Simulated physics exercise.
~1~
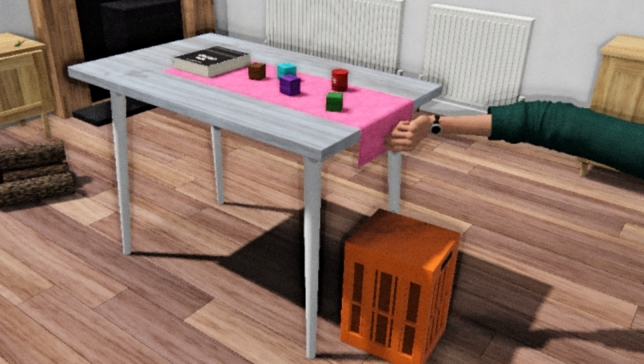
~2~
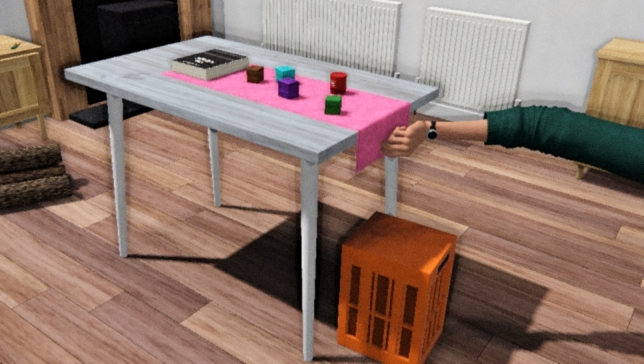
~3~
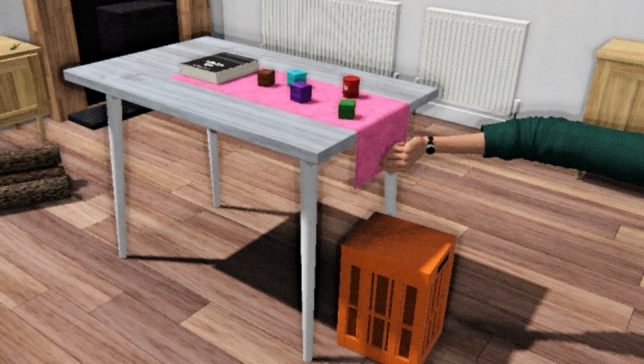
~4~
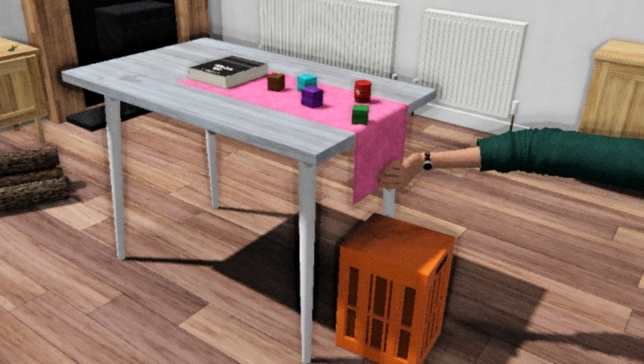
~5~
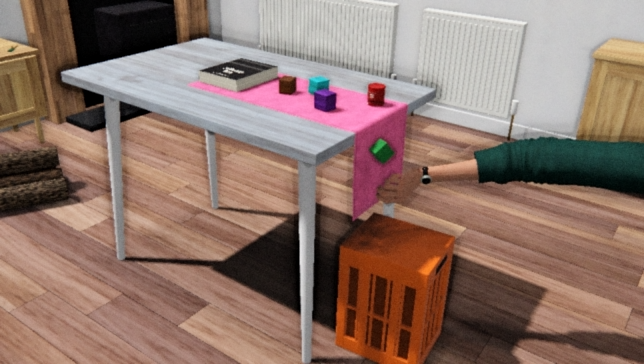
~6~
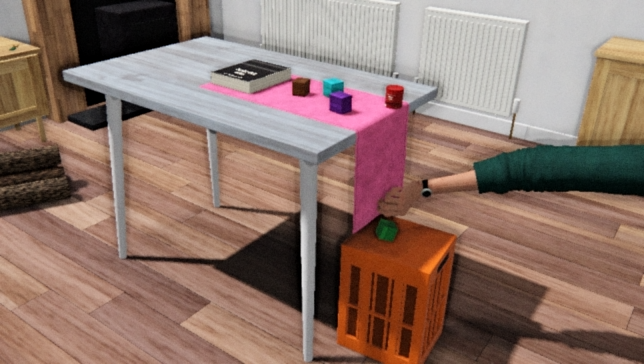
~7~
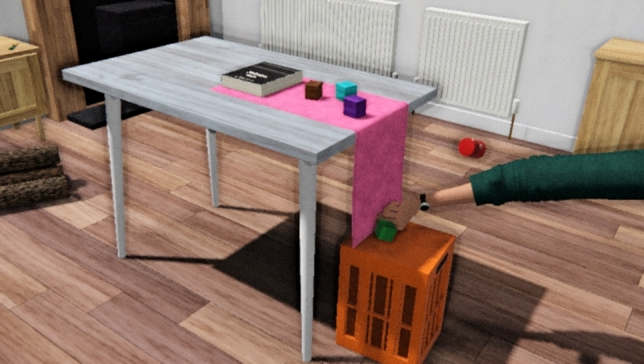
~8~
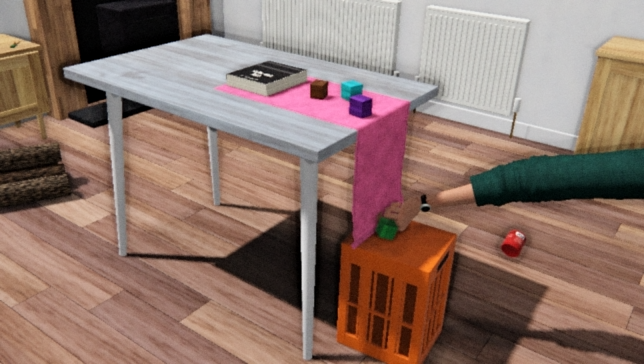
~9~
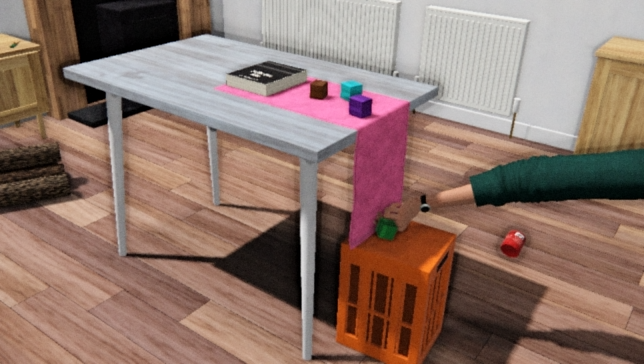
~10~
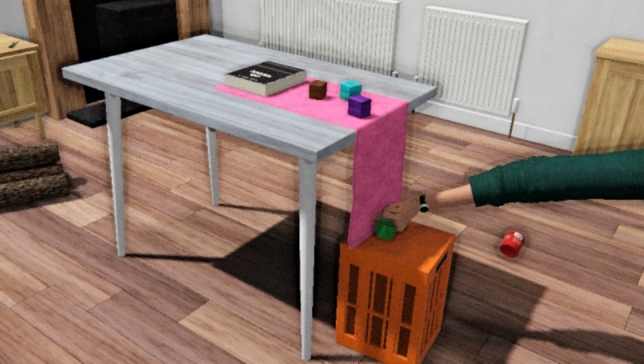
Hand slowly pulling a pink tablecloth down to an orange crate, green cube dropping onto the crate, then red pot falling to the floor.
